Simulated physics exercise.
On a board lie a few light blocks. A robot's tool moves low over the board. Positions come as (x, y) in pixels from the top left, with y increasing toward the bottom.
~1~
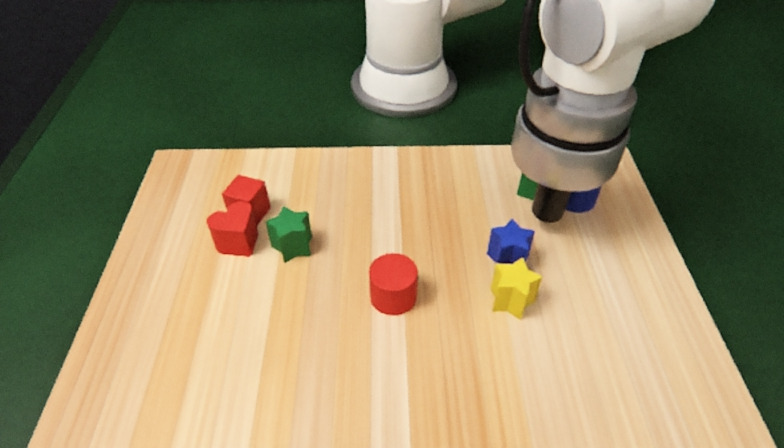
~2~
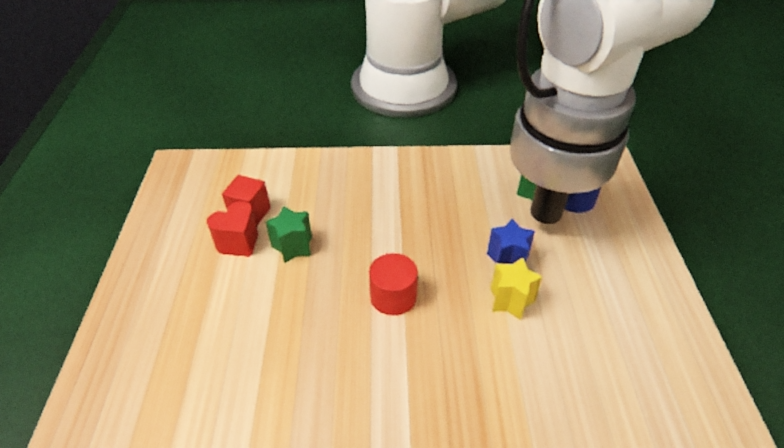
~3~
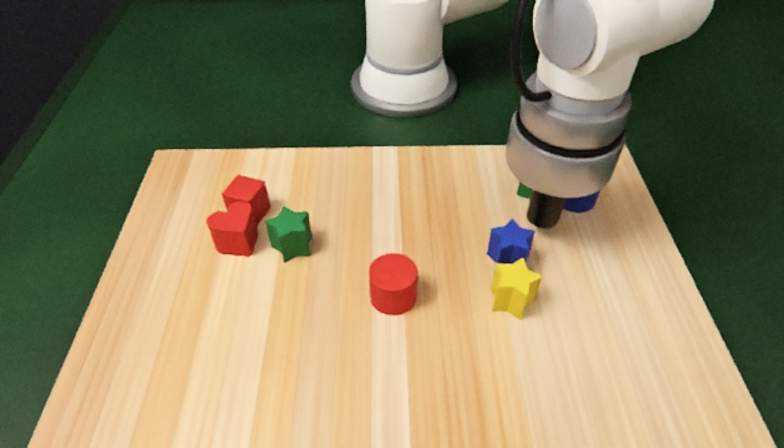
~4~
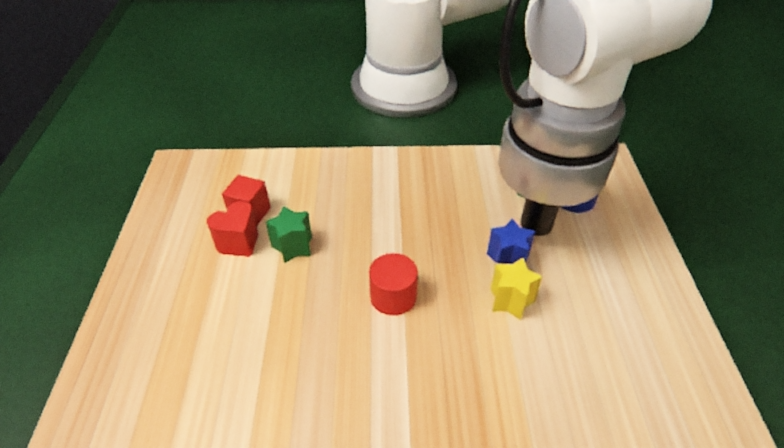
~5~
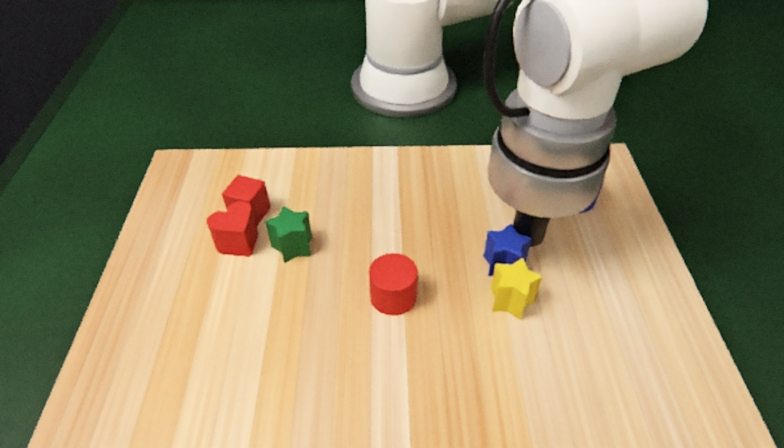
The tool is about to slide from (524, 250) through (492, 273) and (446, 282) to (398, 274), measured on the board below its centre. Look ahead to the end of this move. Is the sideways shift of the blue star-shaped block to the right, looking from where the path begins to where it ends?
Short answer: No.
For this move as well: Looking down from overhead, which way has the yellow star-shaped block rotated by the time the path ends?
Seen from above, counterclockwise.
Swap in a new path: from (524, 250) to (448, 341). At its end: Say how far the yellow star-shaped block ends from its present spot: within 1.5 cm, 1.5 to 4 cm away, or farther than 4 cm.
The shift is from 1.5 to 4 cm.
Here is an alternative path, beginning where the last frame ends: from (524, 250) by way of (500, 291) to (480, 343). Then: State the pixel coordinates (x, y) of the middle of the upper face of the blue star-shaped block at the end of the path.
The answer is (460, 281).
What follows on the original path. One third of the way, tool (494, 259); blue star-shaped block (473, 264); yellow star-shaped block (512, 282), turned 35° anticlockwise.
Two thirds of the way, tool (447, 268); red cylinder (384, 273); blue star-shaped block (433, 280), turned 20° anticlockwise; yellow star-shaped block (512, 282), turned 35° anticlockwise.
At the end, tool (398, 260); red cylinder (374, 276); blue star-shaped block (425, 282), turned 50° anticlockwise; yellow star-shaped block (512, 282), turned 35° anticlockwise.
